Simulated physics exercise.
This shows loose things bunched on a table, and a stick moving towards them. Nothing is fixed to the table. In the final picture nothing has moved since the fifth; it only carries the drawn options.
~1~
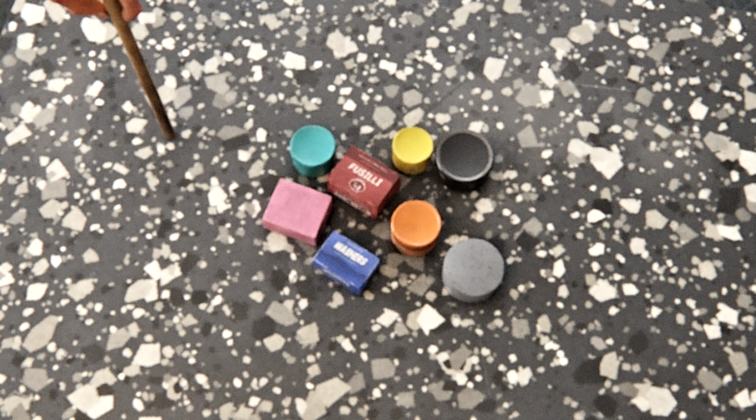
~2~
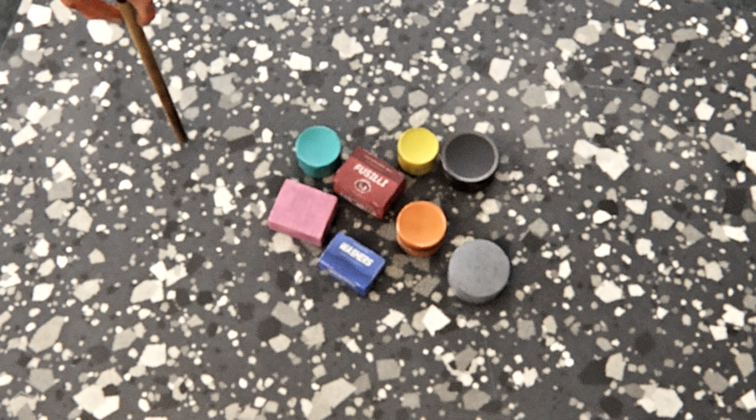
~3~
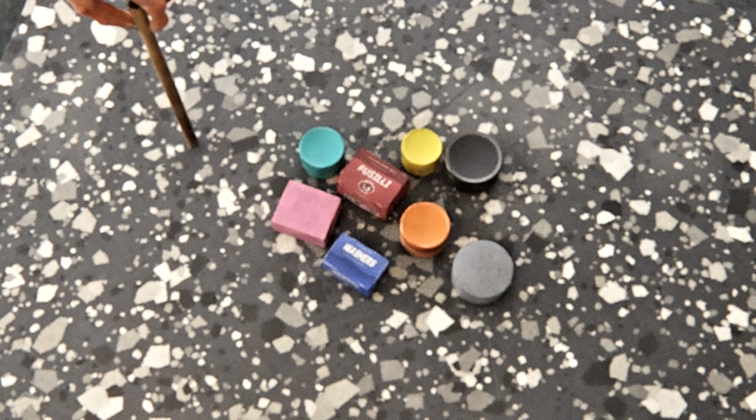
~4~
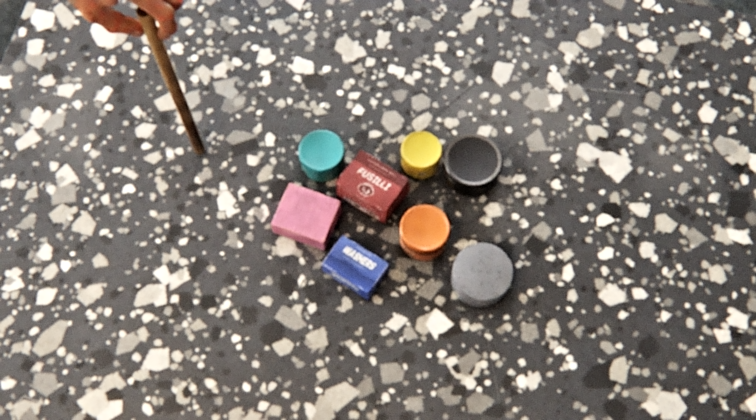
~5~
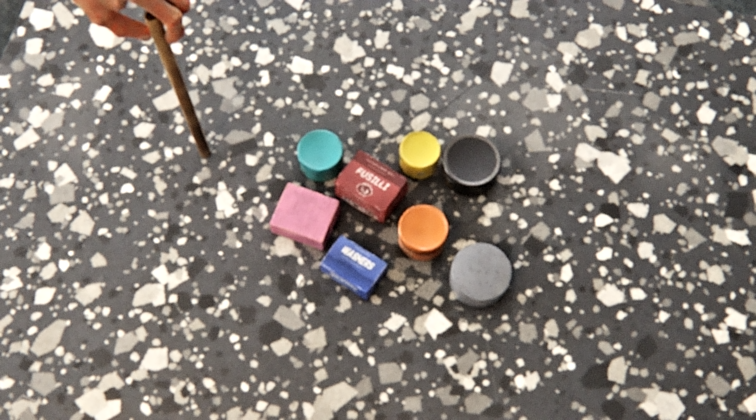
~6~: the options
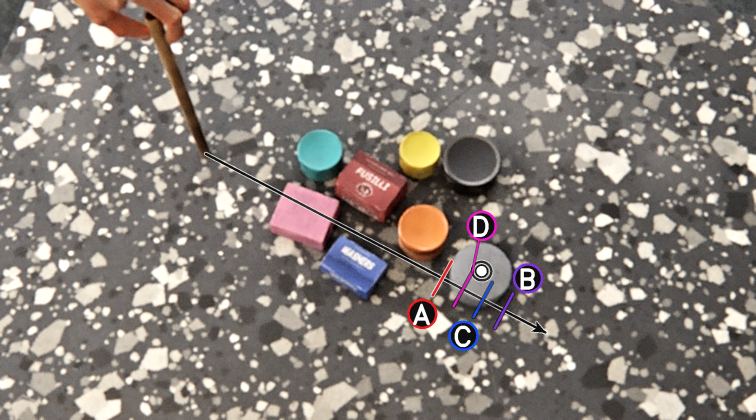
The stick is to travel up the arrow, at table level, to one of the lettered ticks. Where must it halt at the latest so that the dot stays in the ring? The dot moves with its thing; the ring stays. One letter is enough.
No farther than A.
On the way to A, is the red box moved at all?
By then, no.
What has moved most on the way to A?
The pink block has gone farthest.
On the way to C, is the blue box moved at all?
Yes.
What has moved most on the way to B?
The pink block.
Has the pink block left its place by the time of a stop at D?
Yes.
On the marked copy, A at (442, 278); B at (504, 311); C at (483, 300); D at (463, 289); the arrow from (206, 154) to (546, 333); the white dot at (482, 271).
Following A. Soon after the start, foot of the stick (287, 197); pink block (310, 219).
Later, foot of the stick (372, 242); pink block (373, 272); blue box (383, 328).
In the end, foot of the stick (442, 279); pink block (414, 298); blue box (382, 350); the dot is still in its ring.
As for the rest, B shifts the dotted thing to (525, 278); C shifts the dotted thing to (515, 279); D shifts the dotted thing to (499, 278).
